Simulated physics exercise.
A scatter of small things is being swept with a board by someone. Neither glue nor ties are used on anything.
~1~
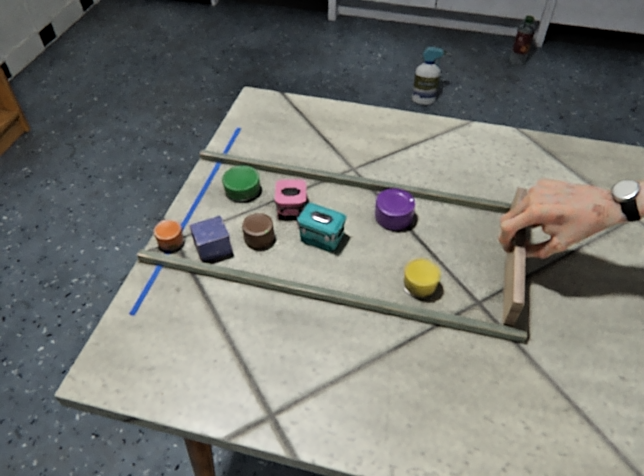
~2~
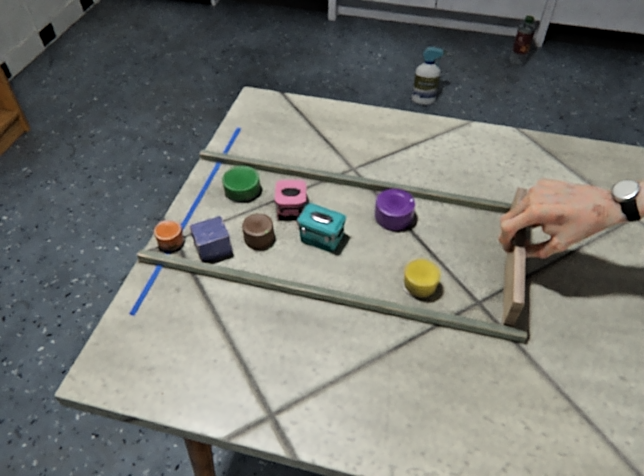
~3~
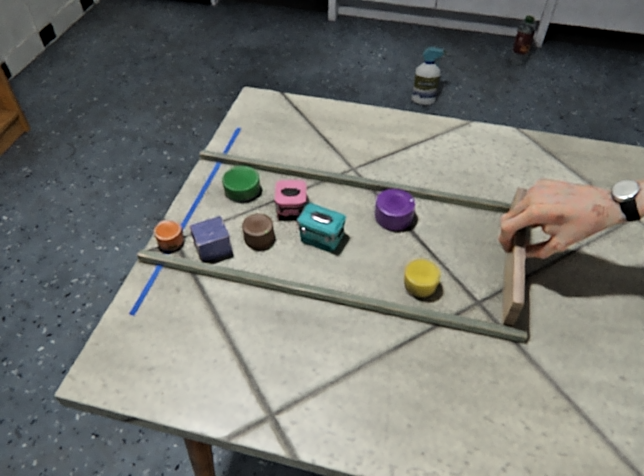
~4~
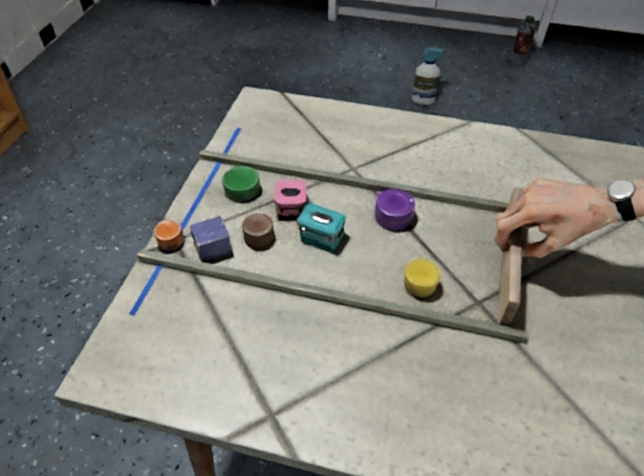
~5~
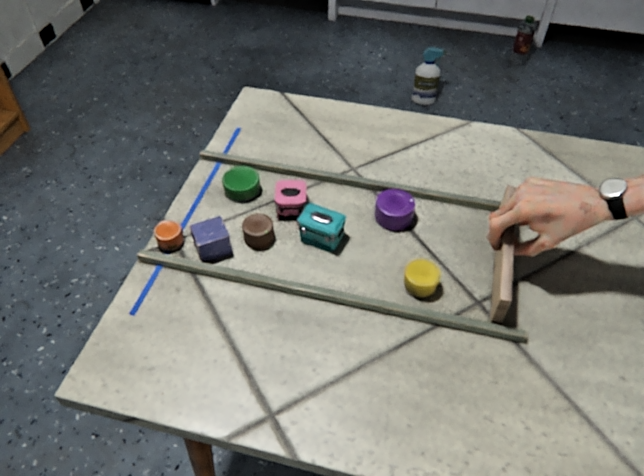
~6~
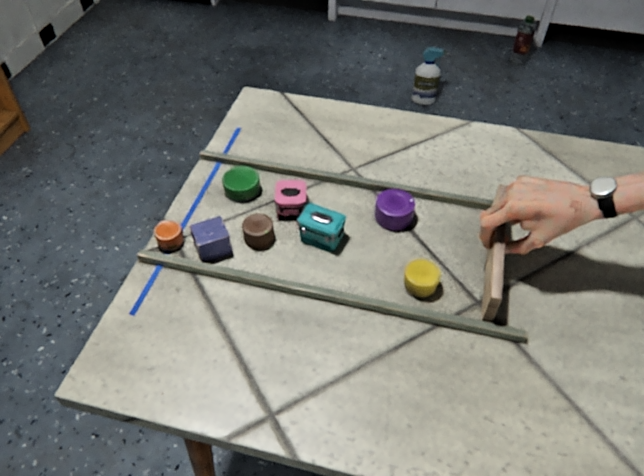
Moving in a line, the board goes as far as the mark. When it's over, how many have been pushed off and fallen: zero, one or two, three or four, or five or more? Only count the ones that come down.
By the end, five or more have fallen.
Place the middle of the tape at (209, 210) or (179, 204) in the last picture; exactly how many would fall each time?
Floor count: 5; 8.
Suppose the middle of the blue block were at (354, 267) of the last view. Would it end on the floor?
What happens is that the blue block leaves.
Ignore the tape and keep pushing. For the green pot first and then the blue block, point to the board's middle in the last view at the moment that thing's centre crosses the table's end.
For the green pot, about (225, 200); for the blue block, about (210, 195).
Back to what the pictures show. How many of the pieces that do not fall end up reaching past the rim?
Overhanging ones - 3.
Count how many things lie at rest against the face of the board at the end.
Contact count: 3.
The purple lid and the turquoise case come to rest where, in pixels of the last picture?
First (190, 172), then (170, 201).
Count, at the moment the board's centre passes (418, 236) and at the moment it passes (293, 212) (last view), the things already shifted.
The count is 1 at the first point and 7 at the second.
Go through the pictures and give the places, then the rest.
Orange tin (169, 236); green pot (242, 184); blue block (211, 239); board (515, 254); tape (194, 207), in the first picture.
Green pot (242, 184); turquoise case (322, 227), in the second picture.
Blue block (211, 239); board (515, 254), in the third picture.
Orange tin (169, 236); pink case (291, 200), in the fourth picture.
Green pot (242, 184); brown lid (258, 231), in the fifth picture.
Orange tin (169, 236); green pot (242, 184); blue block (211, 239); board (496, 250); tape (194, 207), in the sixth picture.
Soon after, none off yet; orange tin at rest near (169, 236); green pot at rest near (242, 184); blue block at rest near (211, 239).
At rest, the number that fall off is five or more; fallen, pink case, brown lid, blue block, green pot and orange tin.
